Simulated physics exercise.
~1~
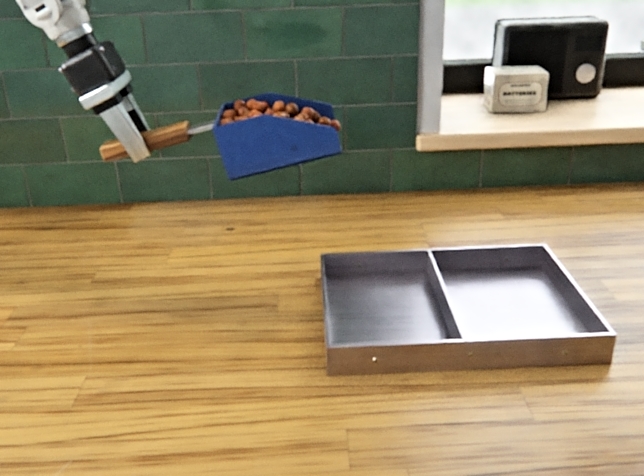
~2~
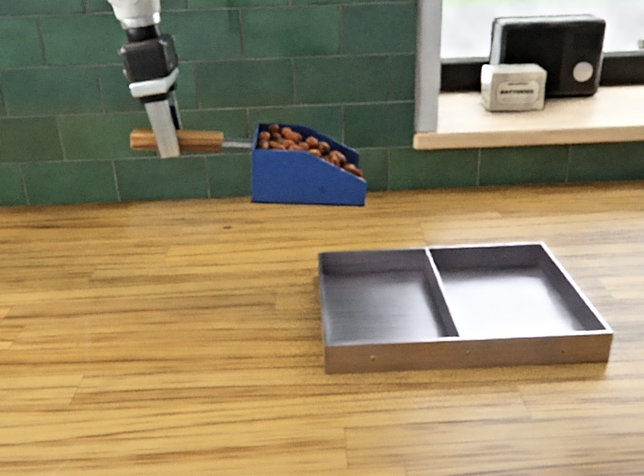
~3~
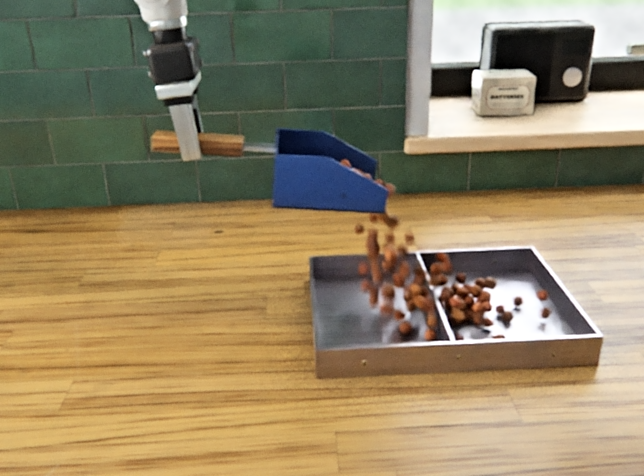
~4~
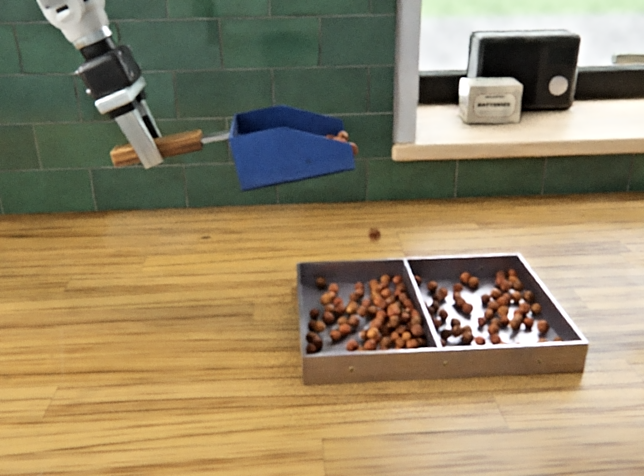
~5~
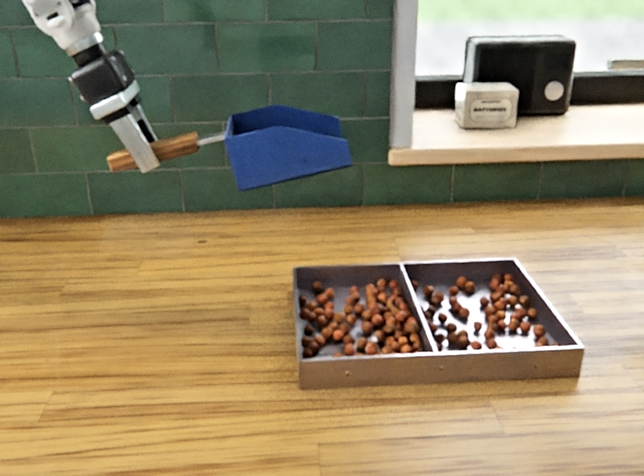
On a wooden counter before a green tiled wall, seen from the front and slightly above, a grey two-part tray sits right of centre, with a dark box and a small pale box on the windowsill behind. At upper left, a robot gripper holds a blue scoop full of brown nuts by its wooden handle. The arm moves the scoop right and levels it, then tips it forward, spilling nuts over the tray's divider. It draws back left, tilting the scoop up as a last nut falls. Nuts finally lie in both parts, somewhat more in the left.
